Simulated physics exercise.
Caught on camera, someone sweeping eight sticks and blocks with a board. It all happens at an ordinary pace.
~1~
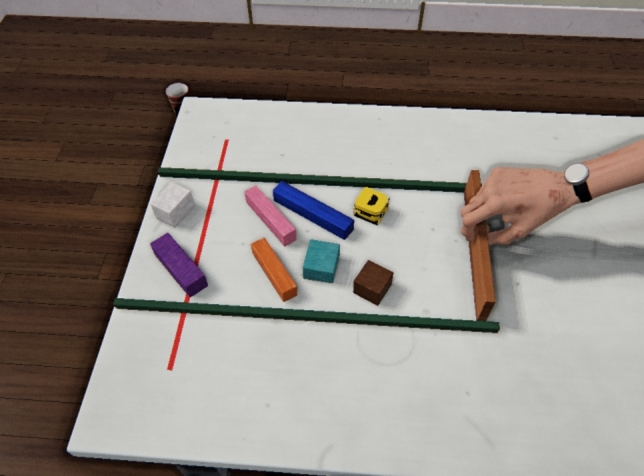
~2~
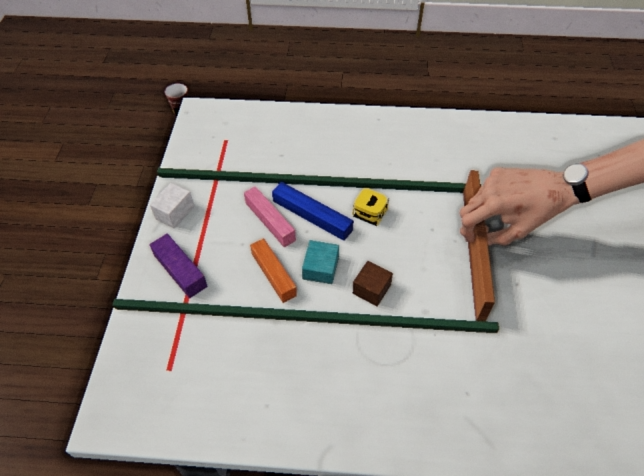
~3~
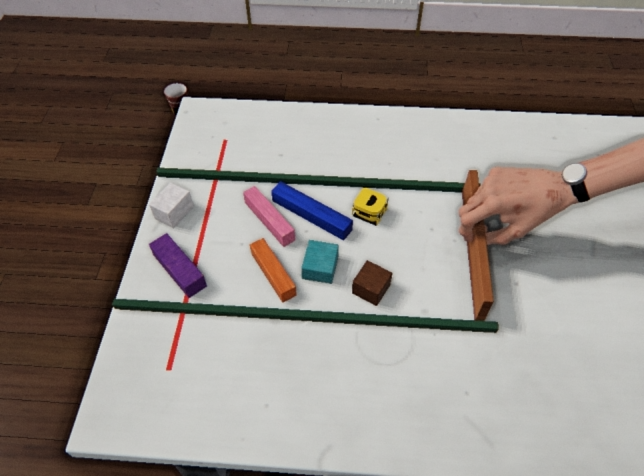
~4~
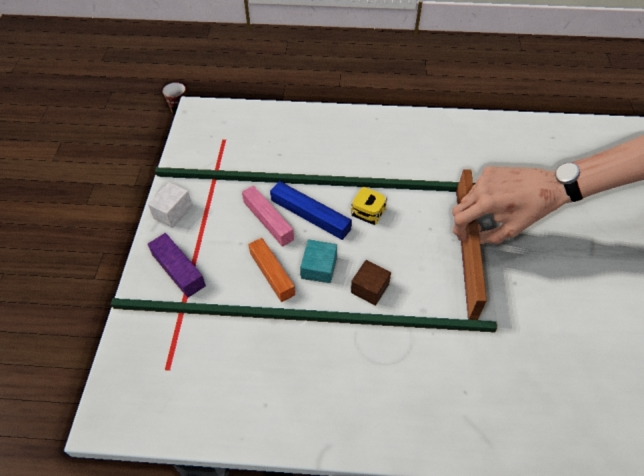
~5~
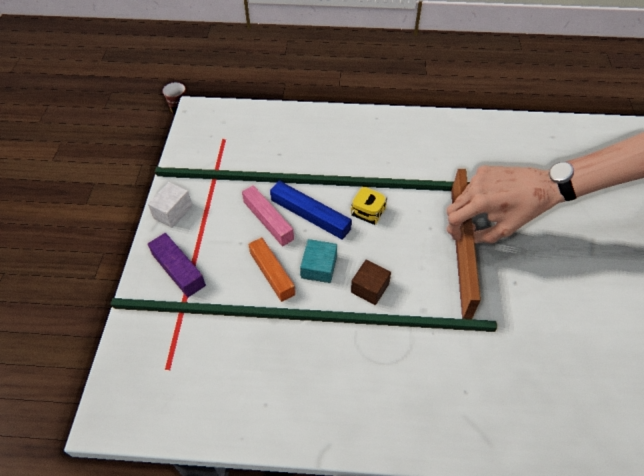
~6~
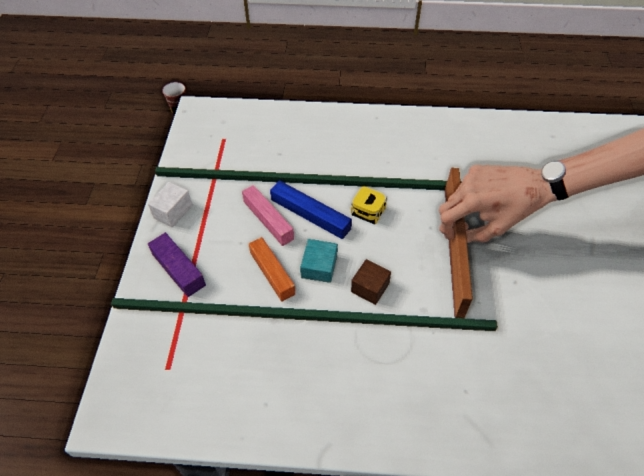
On a white tabletop over a dark wood floor, seen from above at an angle, two green rails run across with a red line near their left ends. Between them lie white, purple, pink, orange, blue, teal, yellow and brown blocks and sticks. A watched hand at right holds a brown board still, then slides it slowly a short way left, touching none of the pieces.
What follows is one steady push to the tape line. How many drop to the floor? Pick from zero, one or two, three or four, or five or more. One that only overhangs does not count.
The number that fall off is one or two.
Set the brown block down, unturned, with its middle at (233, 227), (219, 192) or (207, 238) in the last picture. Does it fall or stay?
In that order, it remains up; falls; holds on.
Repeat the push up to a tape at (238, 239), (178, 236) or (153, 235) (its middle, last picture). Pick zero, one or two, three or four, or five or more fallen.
The falls would be not one; 3 or 4; at least five.
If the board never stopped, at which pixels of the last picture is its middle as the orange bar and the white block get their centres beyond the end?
About (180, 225), and (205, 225) for the other.
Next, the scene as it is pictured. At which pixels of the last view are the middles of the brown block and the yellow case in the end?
The brown block stops around (172, 280); the yellow case around (196, 189).
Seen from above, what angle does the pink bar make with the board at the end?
Roughly 40° out of line.
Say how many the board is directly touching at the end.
In contact: 4.
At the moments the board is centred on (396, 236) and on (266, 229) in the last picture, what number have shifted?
First 0, then 6.
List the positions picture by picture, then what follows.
In the first picture, white block (173, 205); purple bar (179, 265); pink bar (270, 216); board (478, 242); tape (203, 238).
In the second picture, purple bar (178, 265); brown block (372, 283).
In the third picture, pink bar (269, 216); yellow case (370, 207).
In the fourth picture, white block (171, 205); blue stick (310, 210).
In the fifth picture, purple bar (176, 264); orange bar (271, 269).
In the sixth picture, white block (171, 205); purple bar (176, 264); pink bar (268, 215); board (457, 239); tape (200, 237).
Soon after, none off yet; white block at rest near (171, 205); purple bar at rest near (176, 264); pink bar at rest near (268, 215).
After that, none off yet; white block at rest near (171, 205); purple bar at rest near (176, 264); pink bar displaced a little near (258, 215).
And then, none off yet; white block displaced a little near (159, 208); purple bar displaced a little near (160, 267); pink bar displaced about its own width near (195, 212).
In the end, the number that fall off is one or two; gone, white block.
